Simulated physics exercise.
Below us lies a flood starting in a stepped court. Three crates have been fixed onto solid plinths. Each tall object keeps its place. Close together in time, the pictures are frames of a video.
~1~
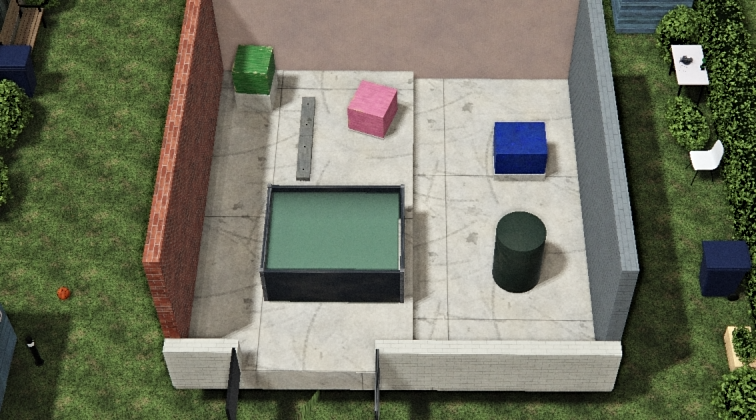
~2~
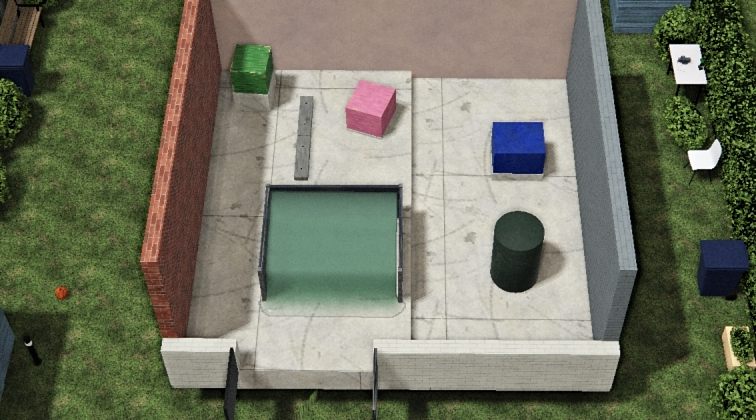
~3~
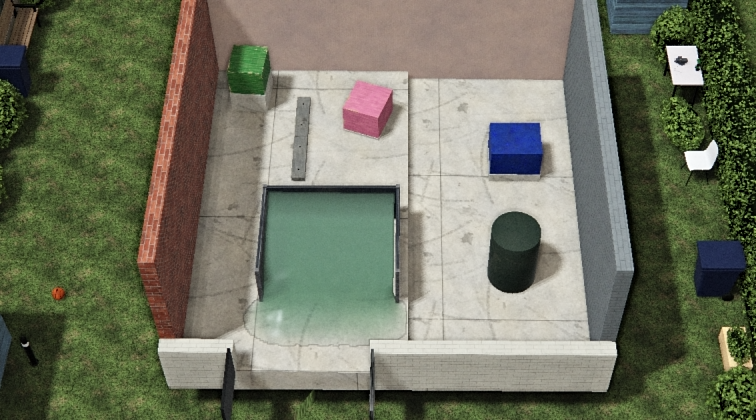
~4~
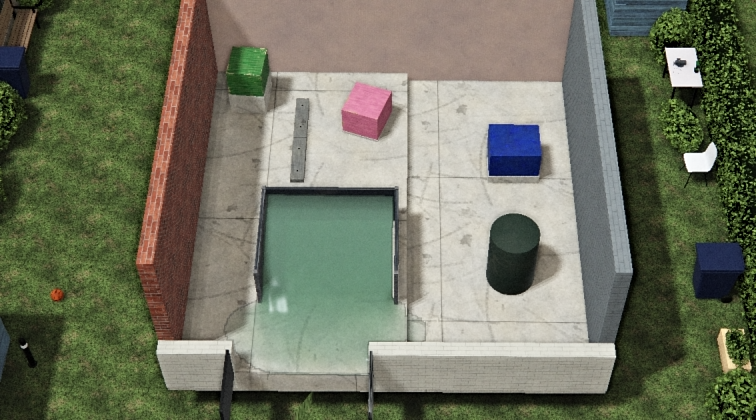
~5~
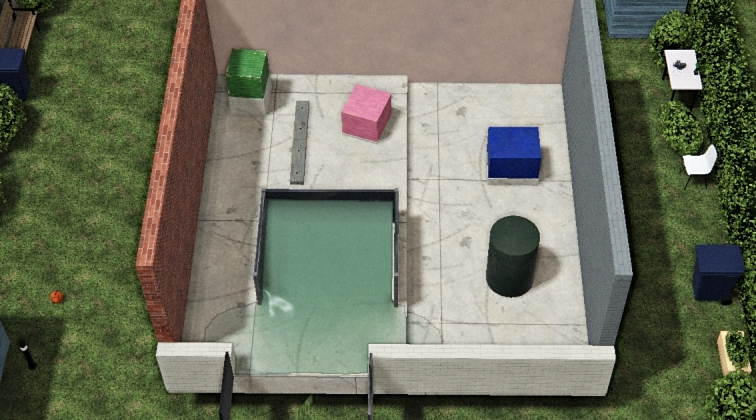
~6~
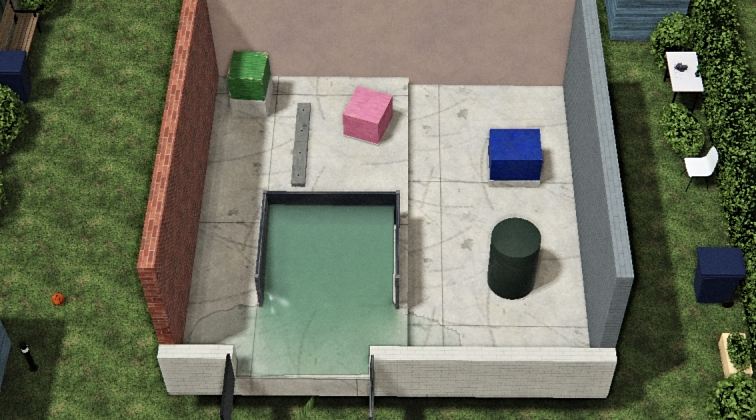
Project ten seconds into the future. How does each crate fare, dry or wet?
Result: The blue crate will be missed by the water; the green crate will be missed by the water; the pink crate will be missed by the water.
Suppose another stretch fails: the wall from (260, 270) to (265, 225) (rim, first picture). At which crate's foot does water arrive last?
That would be the one in blue.
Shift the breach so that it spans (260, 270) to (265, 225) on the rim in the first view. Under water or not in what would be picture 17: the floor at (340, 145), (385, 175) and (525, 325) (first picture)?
Point by point: Unwetted, unwetted, unwetted.
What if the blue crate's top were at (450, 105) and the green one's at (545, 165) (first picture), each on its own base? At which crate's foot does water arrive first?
That should be the green crate.
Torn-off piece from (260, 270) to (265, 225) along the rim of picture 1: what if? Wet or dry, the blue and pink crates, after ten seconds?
The blue crate is not reached; the pink crate is reached.
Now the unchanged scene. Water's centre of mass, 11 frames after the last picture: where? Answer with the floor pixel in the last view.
At about (369, 306).
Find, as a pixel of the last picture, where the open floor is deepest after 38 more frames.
Roughly at pixel (581, 374).
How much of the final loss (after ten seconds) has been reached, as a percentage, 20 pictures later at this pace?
Near 80 in a hundred.
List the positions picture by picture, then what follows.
The water tank at (334, 231) is whole and still, in the first frame.
The front is at (265, 309), out from the gap at (332, 290), in the second frame.
The front is at (407, 327), out from the gap at (329, 292), in the third frame.
The front is at a hidden place, out from the gap at (328, 294), in the fourth frame.
The front is at a hidden place, out from the gap at (327, 297), in the fifth frame.
The front is at a hidden place, out from the gap at (329, 299), in the sixth frame.
A moment on, water covers 20 % of the floor; the blue crate not reached, the green crate not reached, the pink crate not reached.
Next, water covers 25 % of the floor; the blue crate not reached, the green crate not reached, the pink crate not reached.
Then, water covers 40 % of the floor; the blue crate water round its plinth, the green crate not reached, the pink crate not reached.
Later, water covers 50 % of the floor; the blue crate water round its plinth, the green crate not reached, the pink crate not reached.
In the end, water covers 65 % of the floor; the blue crate stayed above the water, the green crate stayed above the water, the pink crate stayed above the water.
